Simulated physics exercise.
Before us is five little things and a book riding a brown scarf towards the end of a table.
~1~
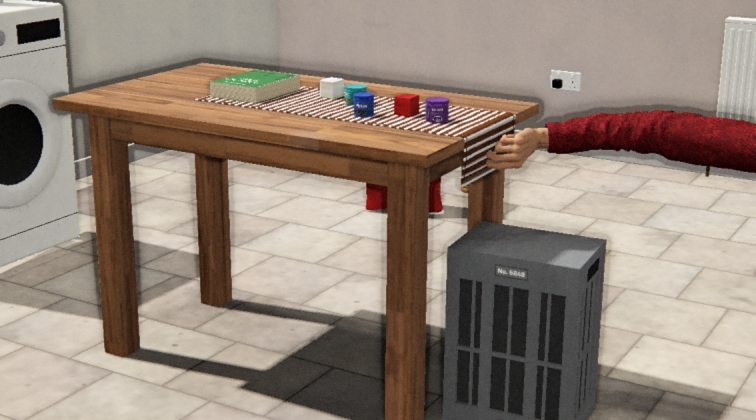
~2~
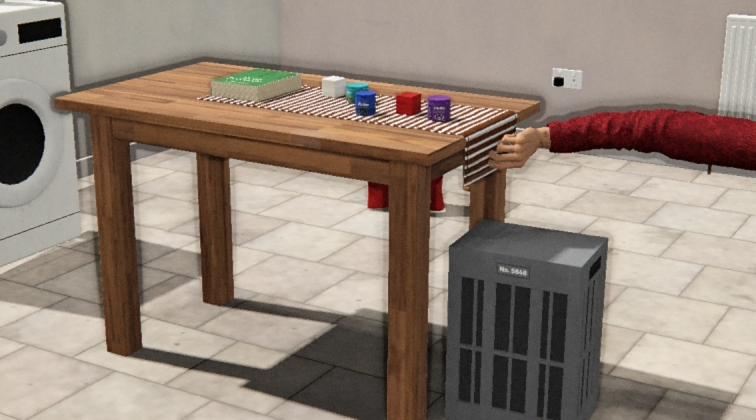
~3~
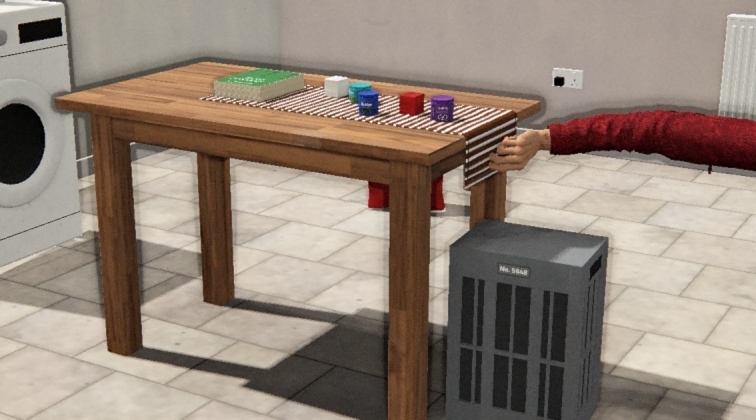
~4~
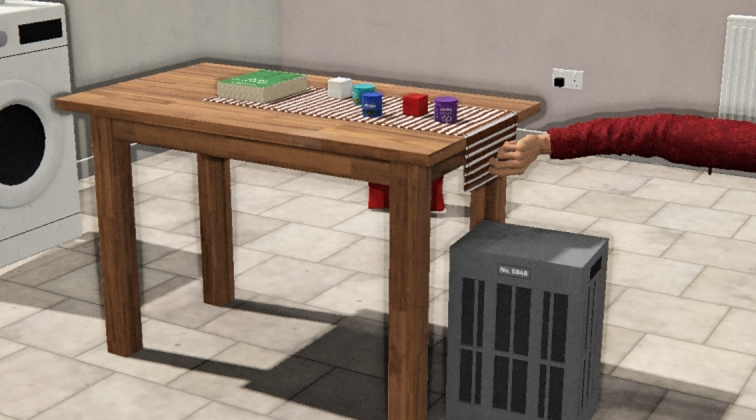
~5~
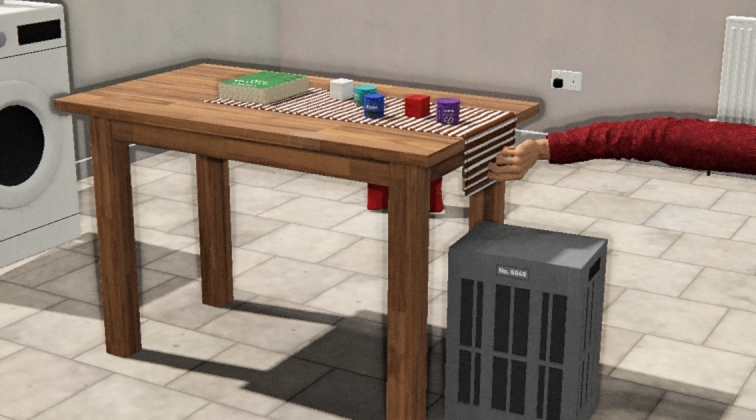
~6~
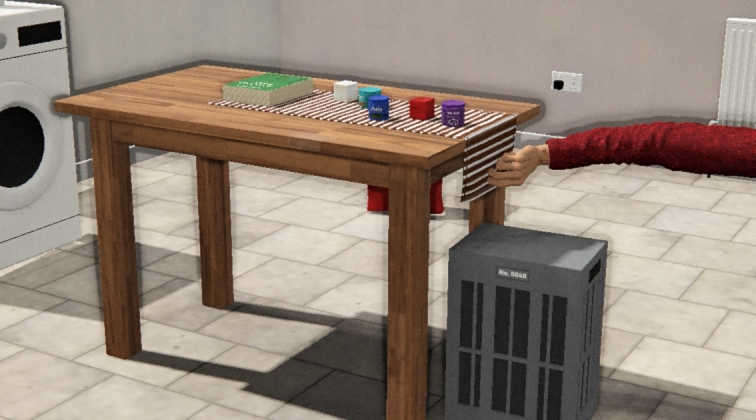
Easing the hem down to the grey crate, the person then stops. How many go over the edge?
Count them up and you get one thing gone over the edge.
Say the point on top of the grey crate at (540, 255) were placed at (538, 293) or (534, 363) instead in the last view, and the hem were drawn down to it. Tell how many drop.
Numbers: 2; 4.
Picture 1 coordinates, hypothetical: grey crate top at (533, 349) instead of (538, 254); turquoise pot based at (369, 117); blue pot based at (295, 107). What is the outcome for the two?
The turquoise pot is lost, the blue pot stays put.
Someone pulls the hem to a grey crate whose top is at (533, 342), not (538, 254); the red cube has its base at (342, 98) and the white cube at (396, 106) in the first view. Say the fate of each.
Red cube stays, white cube is gone.
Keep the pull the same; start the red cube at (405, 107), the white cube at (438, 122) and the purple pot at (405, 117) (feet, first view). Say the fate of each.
The red cube ends up on top, the white cube ends up off and the purple pot ends up on top.
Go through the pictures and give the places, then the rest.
The first picture shows hem (462, 187); purple pot (437, 99); red cube (407, 95); blue pot (364, 94); turquoise pot (356, 86); white cube (332, 80); top of the crate (538, 254).
The second picture shows hem (464, 186); purple pot (439, 98).
The third picture shows hem (465, 188); red cube (412, 94).
The fourth picture shows hem (464, 193); blue pot (372, 94); top of the crate (541, 252).
The fifth picture shows hem (465, 198); turquoise pot (366, 87).
The sixth picture shows hem (460, 204); purple pot (453, 103); red cube (422, 99); blue pot (379, 97); turquoise pot (370, 89); white cube (346, 83).
Soon after, hem near (490, 216); all still up.
After that, hem on the crate; purple pot gone.
In the end, hem on the crate; purple pot gone. It carries off one.
